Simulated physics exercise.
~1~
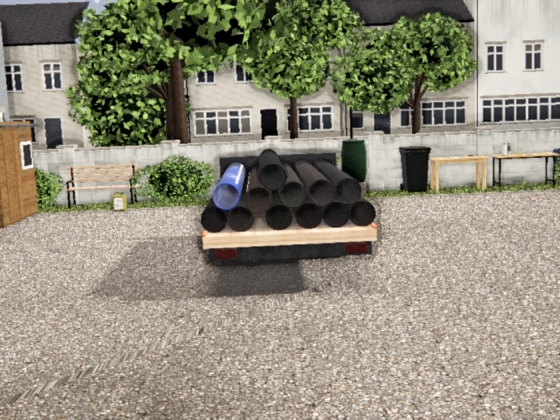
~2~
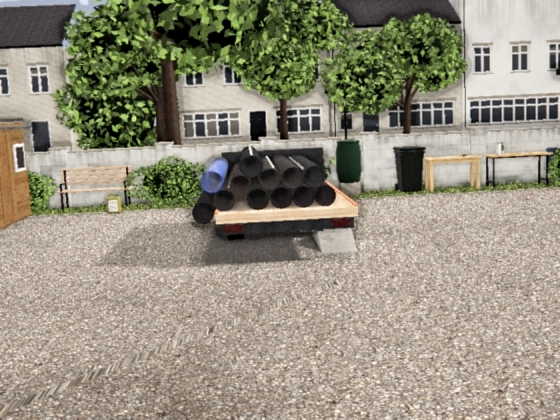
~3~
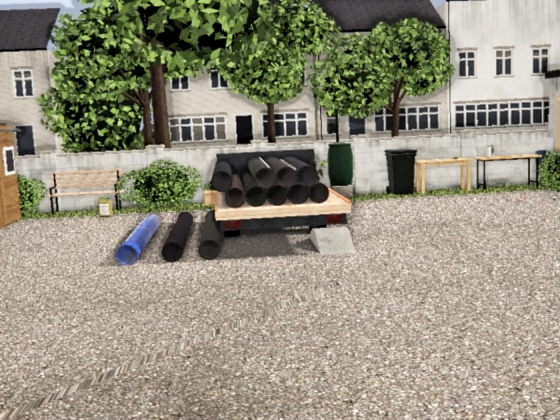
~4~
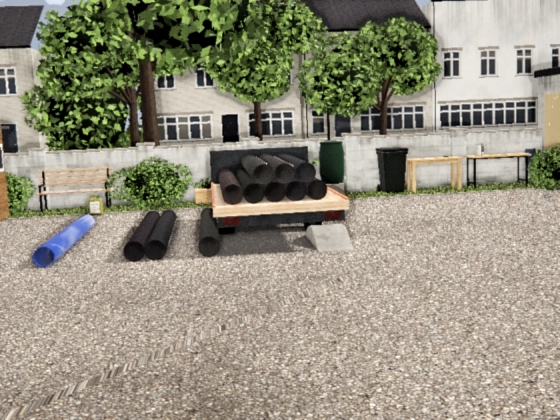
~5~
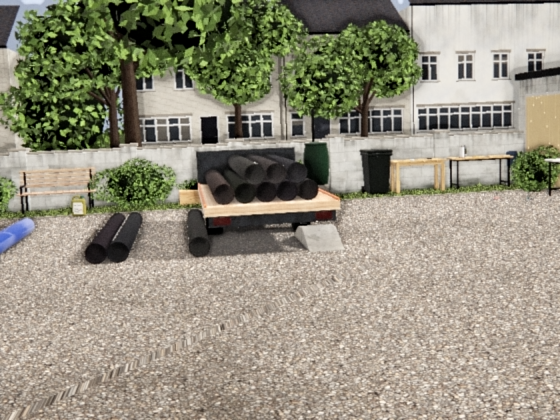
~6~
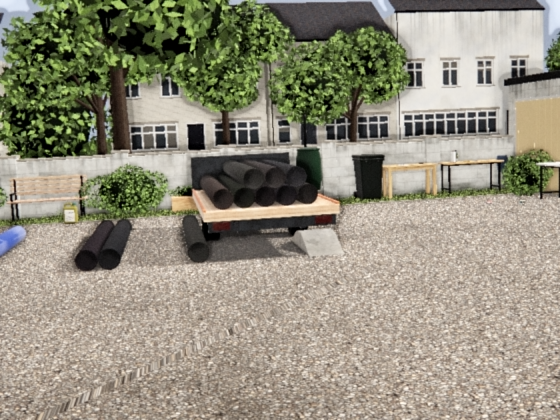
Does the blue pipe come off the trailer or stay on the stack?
The blue pipe comes off the left side of the trailer and ends up on the ground.
